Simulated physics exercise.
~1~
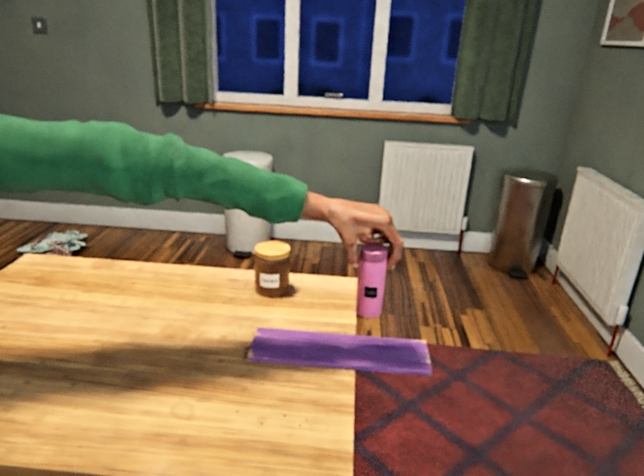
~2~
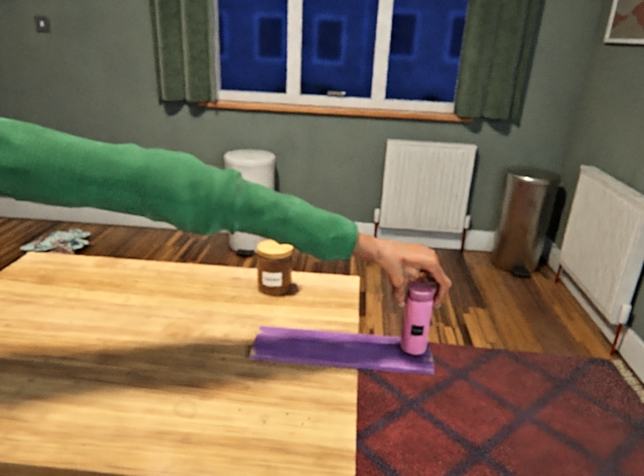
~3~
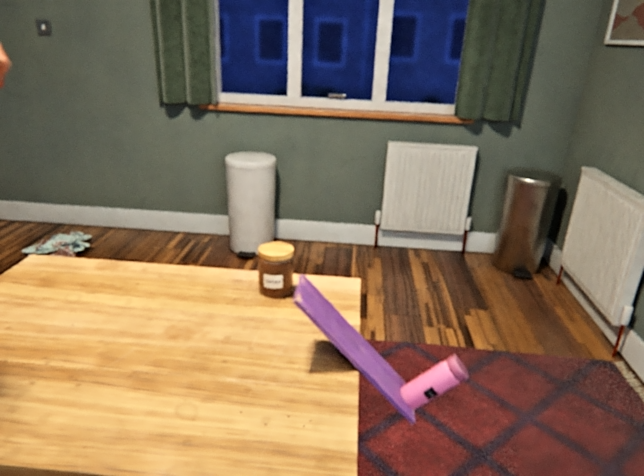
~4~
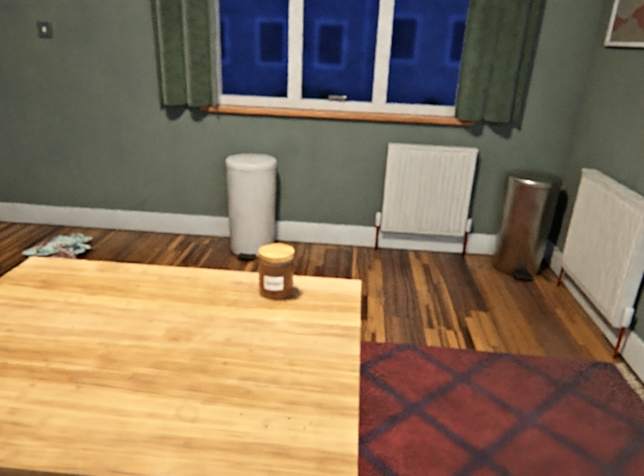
A hand setting a pink shaker on a purple plank's overhanging end and letting go, both toppling off the table, brown jar staying.
